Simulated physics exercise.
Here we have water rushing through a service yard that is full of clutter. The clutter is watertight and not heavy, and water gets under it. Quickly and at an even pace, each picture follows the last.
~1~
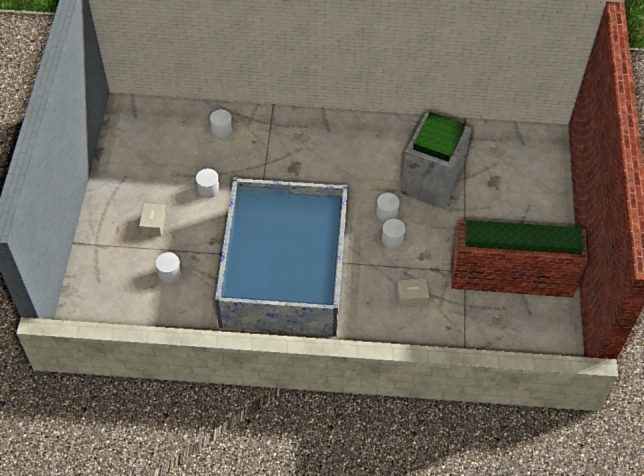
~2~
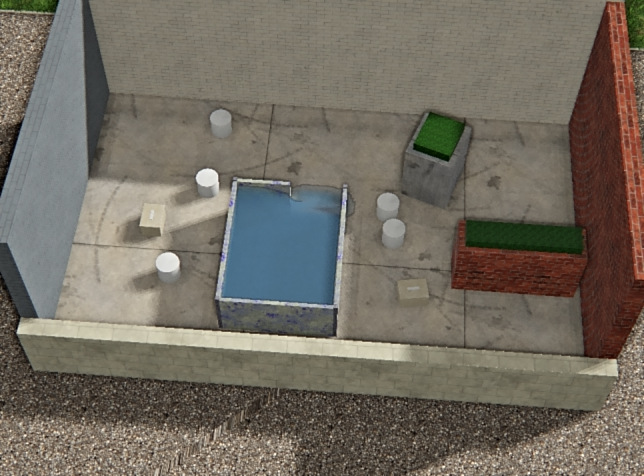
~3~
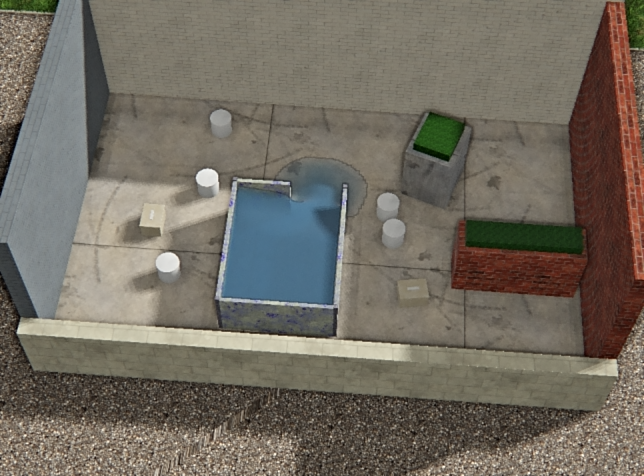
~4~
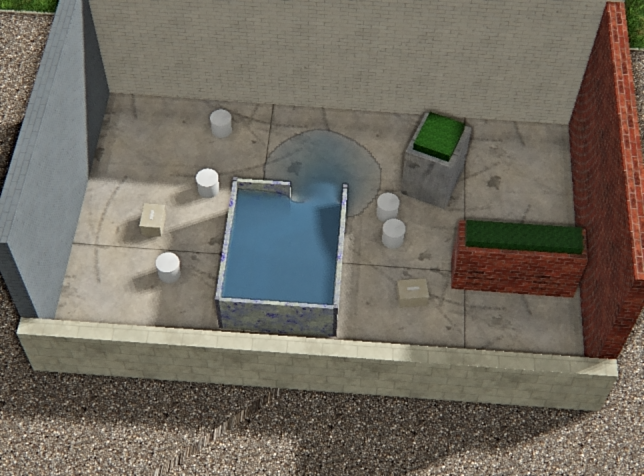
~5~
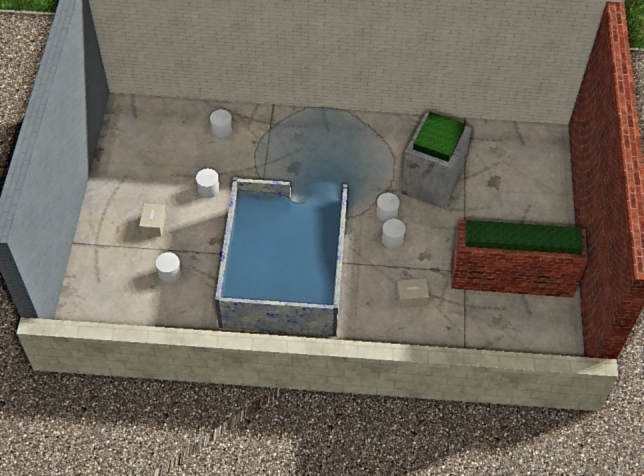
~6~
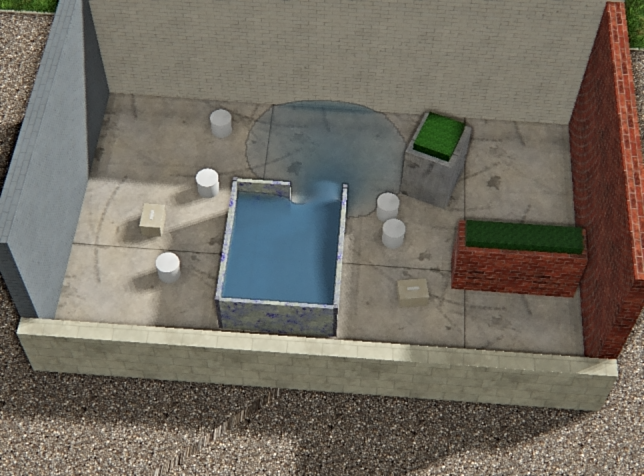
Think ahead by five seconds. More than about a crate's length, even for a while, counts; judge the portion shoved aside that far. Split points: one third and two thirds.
Low band.
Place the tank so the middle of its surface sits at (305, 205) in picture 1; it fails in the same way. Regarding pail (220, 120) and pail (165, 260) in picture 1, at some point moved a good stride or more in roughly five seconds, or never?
Respectively: Got displaced that much and lacked the distance.
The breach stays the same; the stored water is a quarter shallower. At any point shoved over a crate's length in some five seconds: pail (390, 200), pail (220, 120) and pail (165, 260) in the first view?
Taking them as listed, the first stopped before it, the second reached the mark and the third stopped before it.
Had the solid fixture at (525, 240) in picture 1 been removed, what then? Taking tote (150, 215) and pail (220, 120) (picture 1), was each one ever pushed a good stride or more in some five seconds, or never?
Taking them in order, the first sits tight and the second travels far.
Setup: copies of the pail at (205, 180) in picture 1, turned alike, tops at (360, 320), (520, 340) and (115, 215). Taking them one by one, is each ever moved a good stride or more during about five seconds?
Copy one: Barely shifts; copy two: Barely shifts; copy three: Slides well clear.
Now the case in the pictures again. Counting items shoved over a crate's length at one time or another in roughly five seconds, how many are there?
The total here is 2.
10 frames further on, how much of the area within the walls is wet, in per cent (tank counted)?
I'd estimate around 40 percent.
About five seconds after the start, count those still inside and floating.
By my reckoning the number comes out at 0.
A moment on, 0 of 8 are well off their spots; 0 afloat.
Next, 0 of 8 are well off their spots; 0 afloat.
Later, 1 of 8 are well off their spots; 0 afloat.
In the end, 2 of 8 are well off their spots, and 2 have been at some point; 0 afloat.
